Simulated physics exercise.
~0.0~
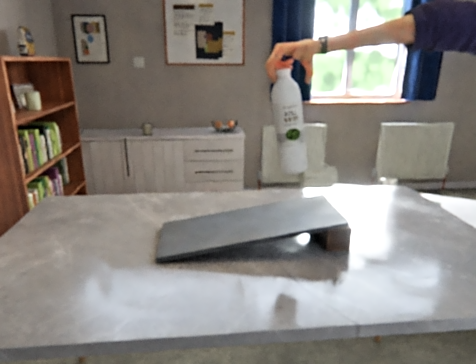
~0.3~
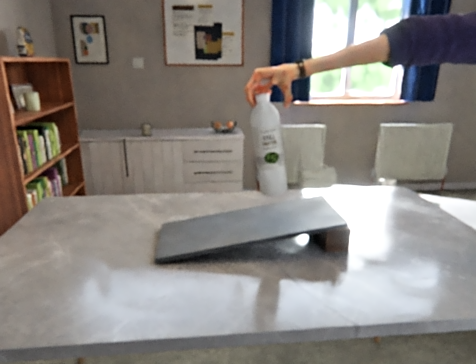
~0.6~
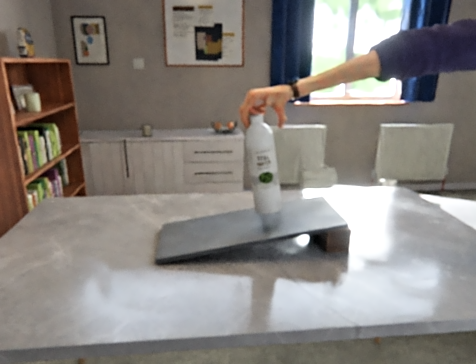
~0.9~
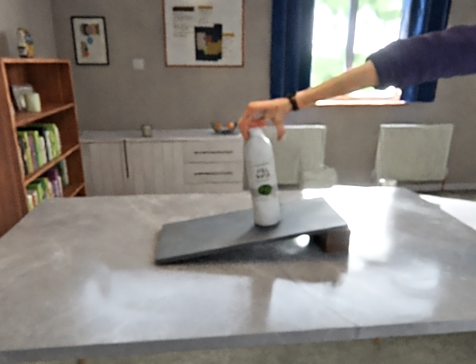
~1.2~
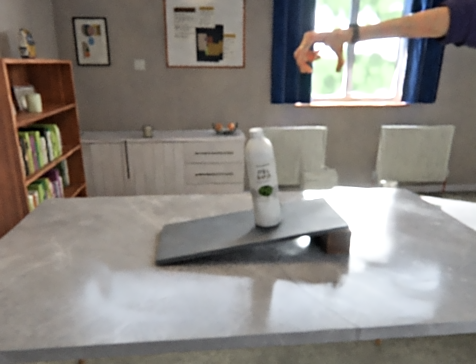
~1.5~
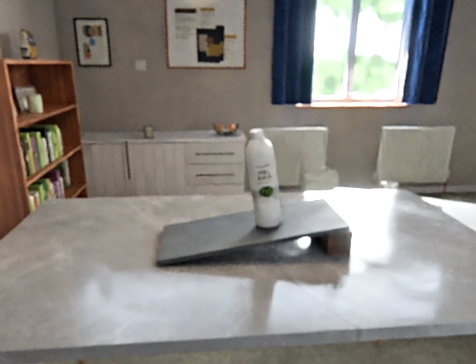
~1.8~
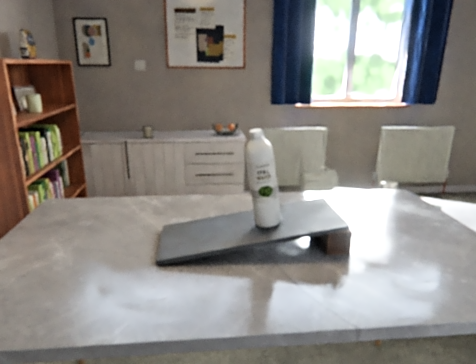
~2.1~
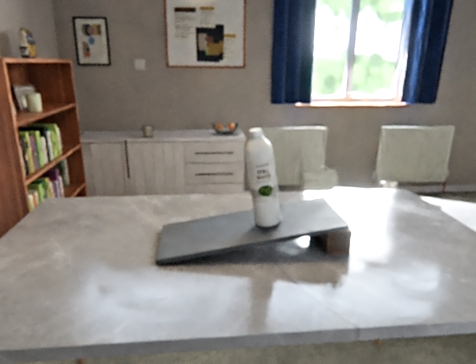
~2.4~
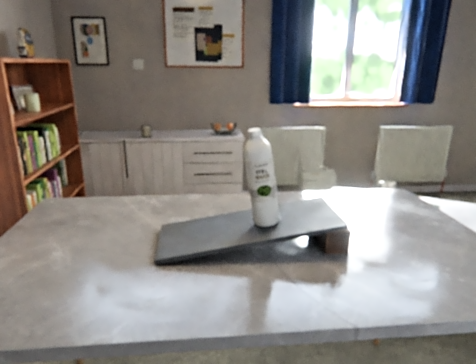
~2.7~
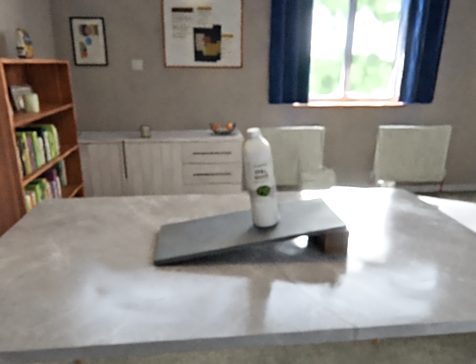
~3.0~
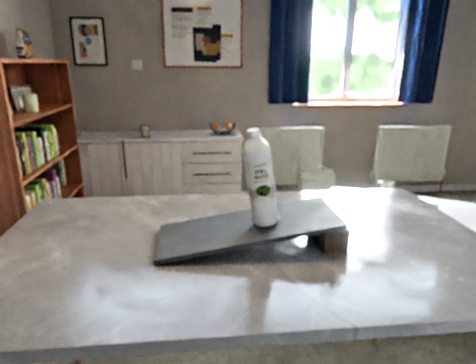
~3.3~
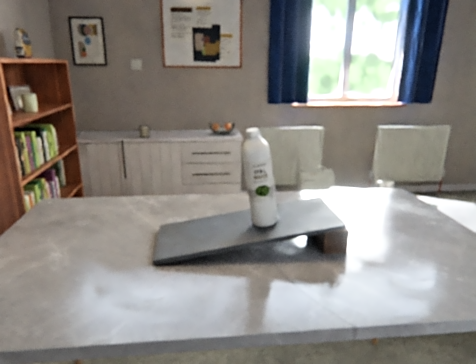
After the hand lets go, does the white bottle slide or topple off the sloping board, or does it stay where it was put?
The white bottle stays where it was put, standing on the sloping board after the hand draws away.
